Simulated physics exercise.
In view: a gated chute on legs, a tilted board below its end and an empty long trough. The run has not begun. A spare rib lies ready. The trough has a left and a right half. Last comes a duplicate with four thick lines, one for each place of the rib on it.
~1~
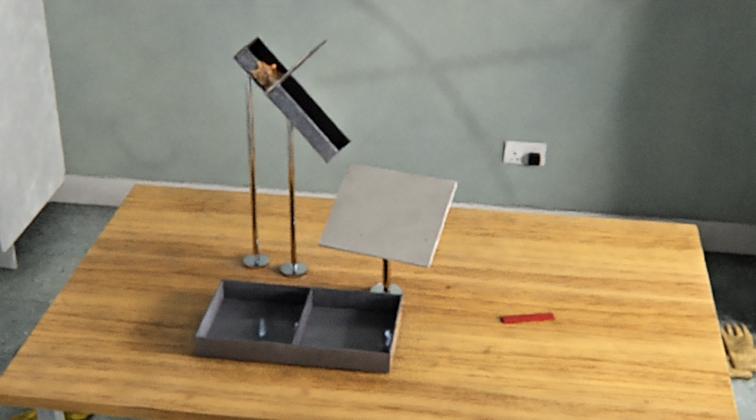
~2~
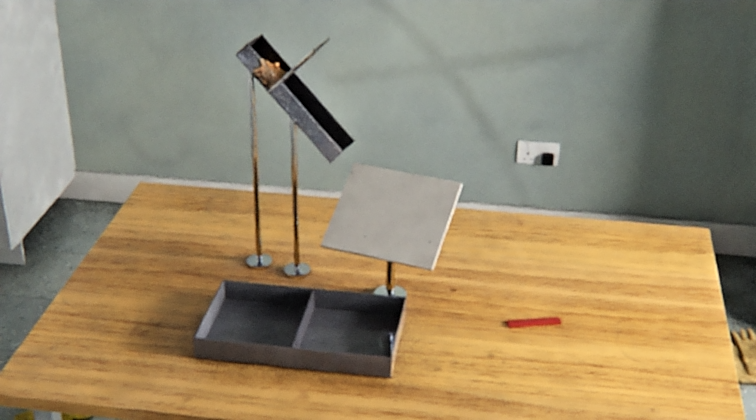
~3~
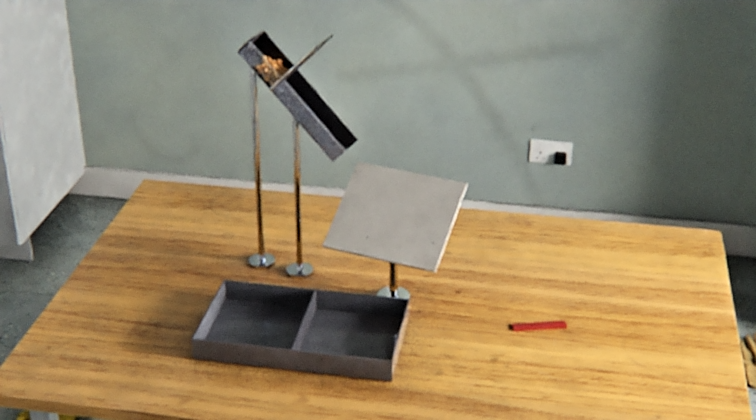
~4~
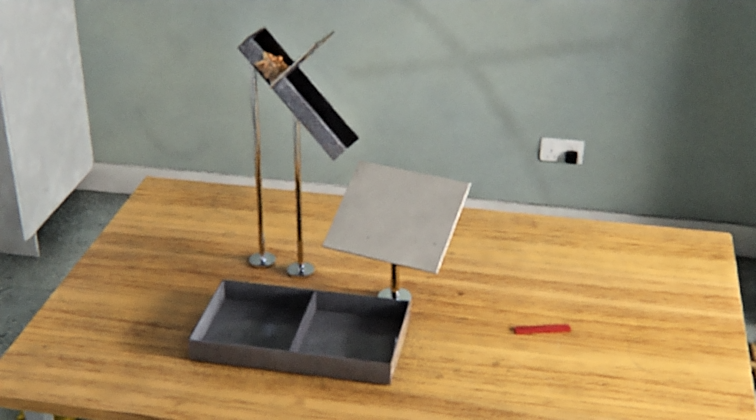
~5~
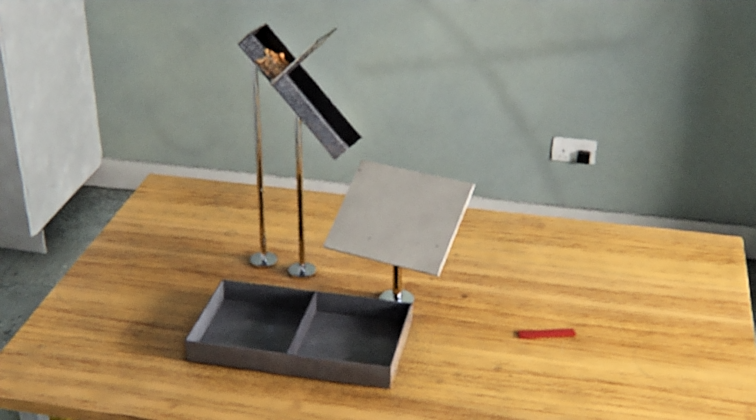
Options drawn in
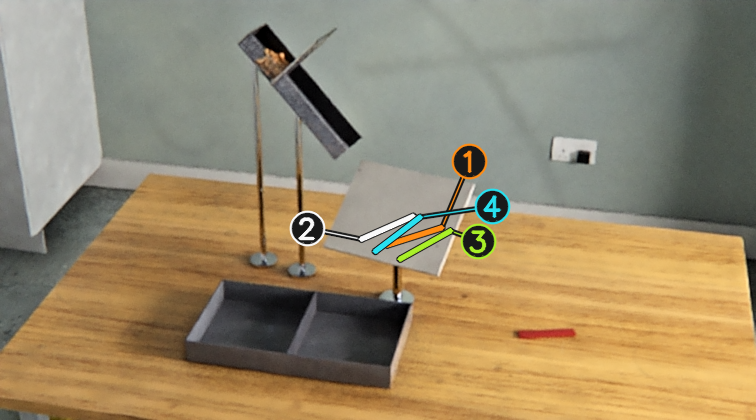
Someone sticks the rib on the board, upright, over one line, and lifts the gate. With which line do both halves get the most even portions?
I would pick line 2.
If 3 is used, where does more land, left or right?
Right.
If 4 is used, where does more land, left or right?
The right half.
On the marked copy, line 1 from (441, 227) to (386, 245); line 2 from (413, 216) to (361, 239); line 3 from (450, 230) to (399, 259); line 4 from (420, 217) to (375, 251).
If 1 is chosen, of what is caught, a small part in the left half, nearly all in the right.
If 2 is chosen, of what is caught, about half in the left half, about half in the right.
If 3 is chosen, of what is caught, none in the left half, all in the right.
If 4 is chosen, of what is caught, a small part in the left half, nearly all in the right.
